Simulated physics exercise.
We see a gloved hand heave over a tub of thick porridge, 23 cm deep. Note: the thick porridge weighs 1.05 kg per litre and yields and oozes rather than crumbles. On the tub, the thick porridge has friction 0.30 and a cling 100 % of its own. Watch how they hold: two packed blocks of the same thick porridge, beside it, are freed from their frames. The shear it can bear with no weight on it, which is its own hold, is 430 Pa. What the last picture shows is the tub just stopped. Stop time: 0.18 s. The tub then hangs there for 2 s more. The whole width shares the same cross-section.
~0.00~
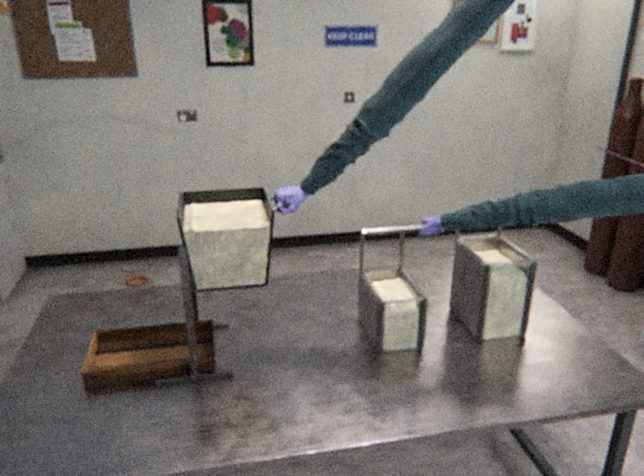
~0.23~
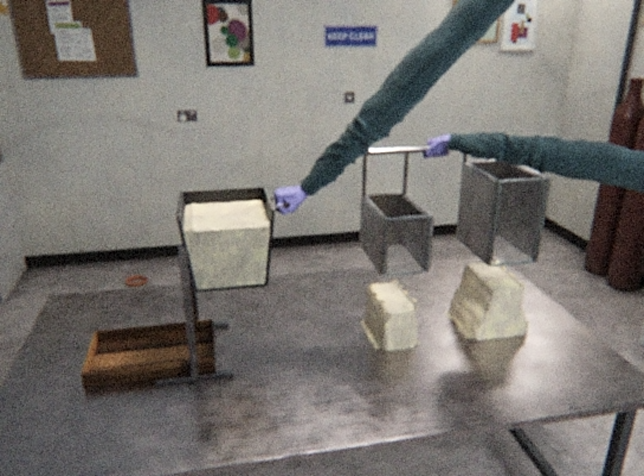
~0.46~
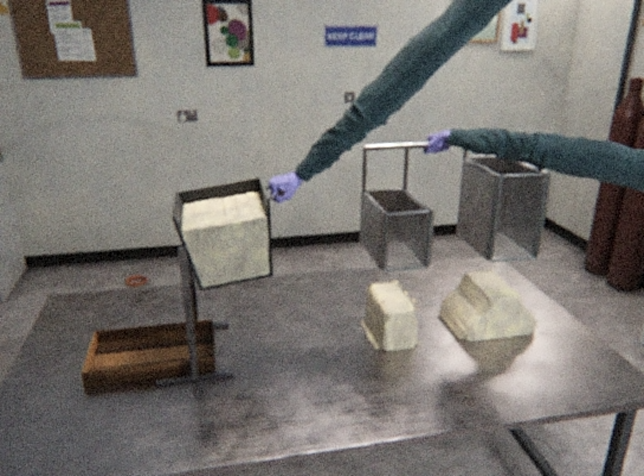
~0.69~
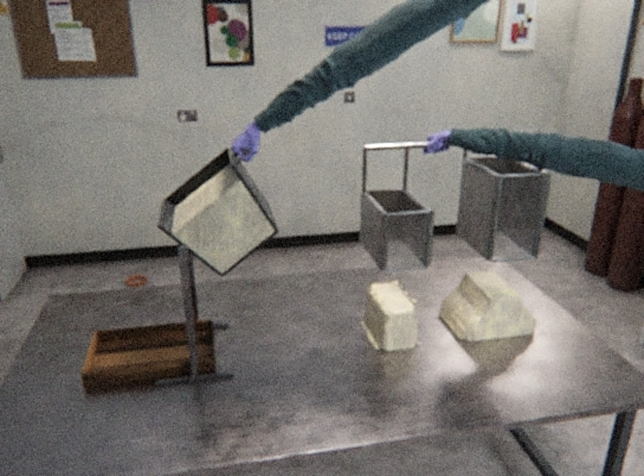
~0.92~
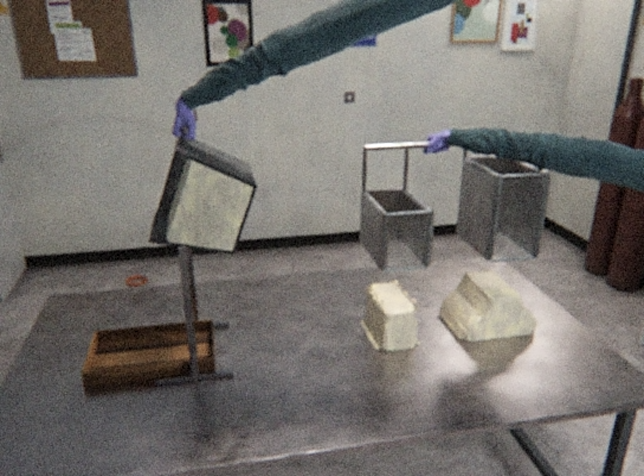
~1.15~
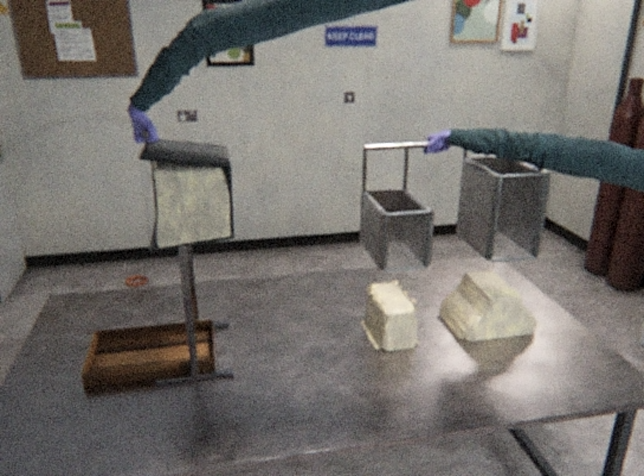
The clip opens with a pale-filled tub on a stand and two metal moulds on a table, gripped by purple-gloved hands. The right hand raises the moulds off two pale blocks, and the larger slumps while the smaller barely settles. The other hand then swings the tub leftward onto its side.
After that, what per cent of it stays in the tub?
Some 52 percent stays in the tub.
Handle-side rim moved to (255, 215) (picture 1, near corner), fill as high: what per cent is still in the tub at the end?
Near 100 per cent.
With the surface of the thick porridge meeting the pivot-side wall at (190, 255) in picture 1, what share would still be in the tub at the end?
It would be close to 100 percent.
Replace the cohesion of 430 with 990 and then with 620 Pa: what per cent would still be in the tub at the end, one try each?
100 %, then 100 %.
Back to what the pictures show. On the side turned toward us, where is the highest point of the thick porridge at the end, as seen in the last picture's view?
(199, 207).
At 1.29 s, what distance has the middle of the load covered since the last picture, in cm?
Roughly 4 cm.
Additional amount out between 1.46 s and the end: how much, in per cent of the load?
Roughly 20 percent of the load.
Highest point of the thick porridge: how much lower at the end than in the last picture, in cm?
About 11 cm.
After 1.29 s, the tub is at 89 degrees and holds 96 %.
After 1.46 s, the tub is at 89 degrees and holds 71 %.
After 1.63 s, the tub is at 89 degrees and holds 56 %.
After 1.80 s, the tub is at 89 degrees and holds 52 %.
After 3.15 s, the tub is at 89 degrees and holds 52 %.
